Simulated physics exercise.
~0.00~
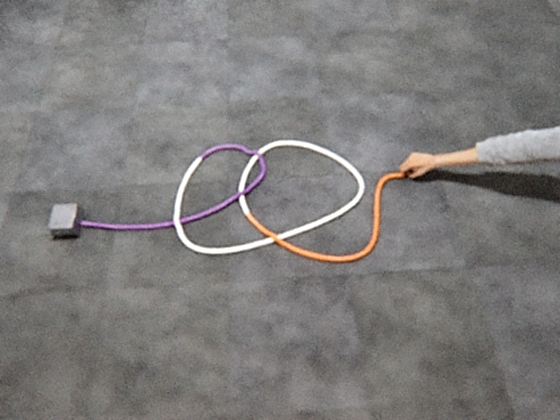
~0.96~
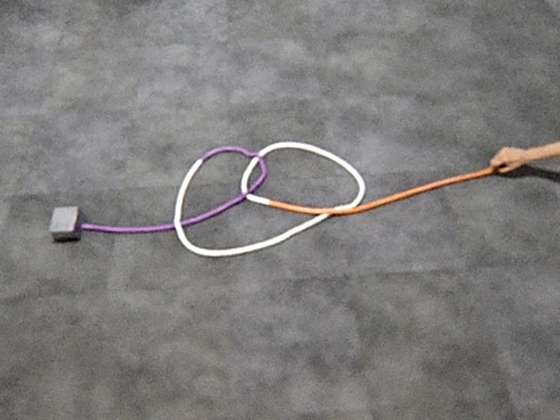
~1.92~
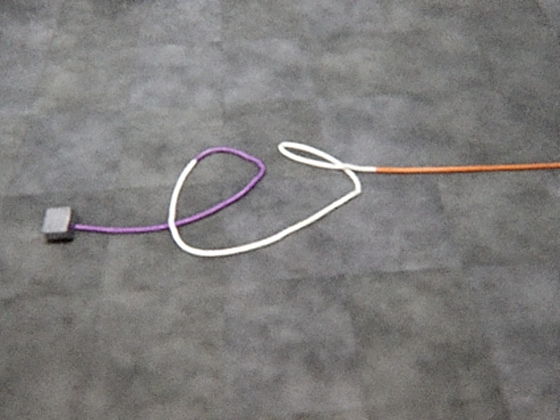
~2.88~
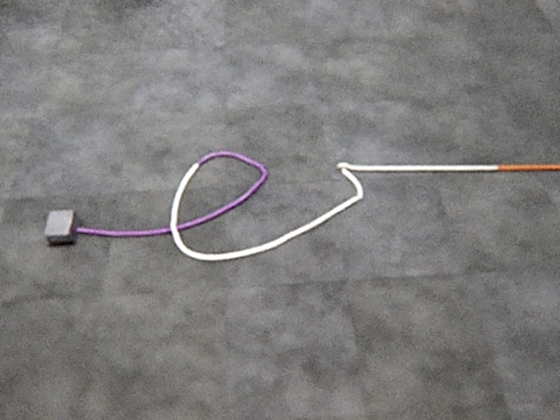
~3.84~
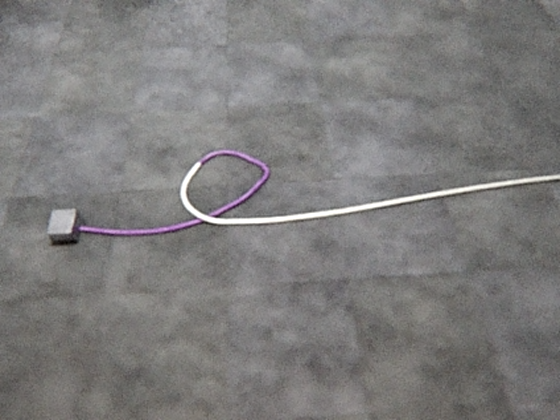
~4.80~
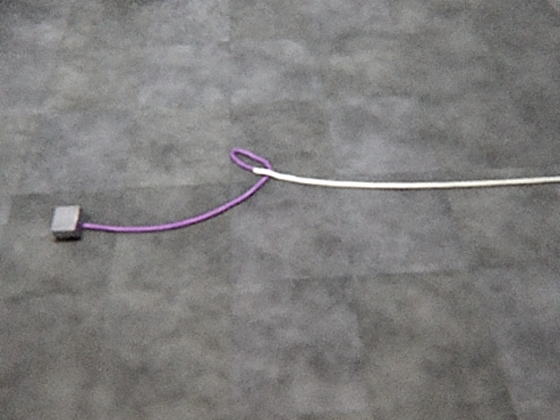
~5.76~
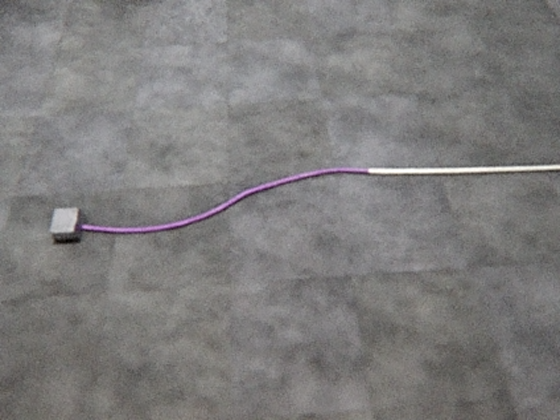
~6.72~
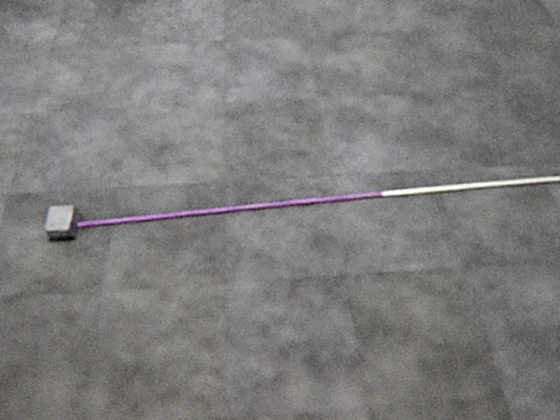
On a grey hallway floor, a hand pulls a purple, white and orange rope rightward, its loops shrinking until it runs straight.
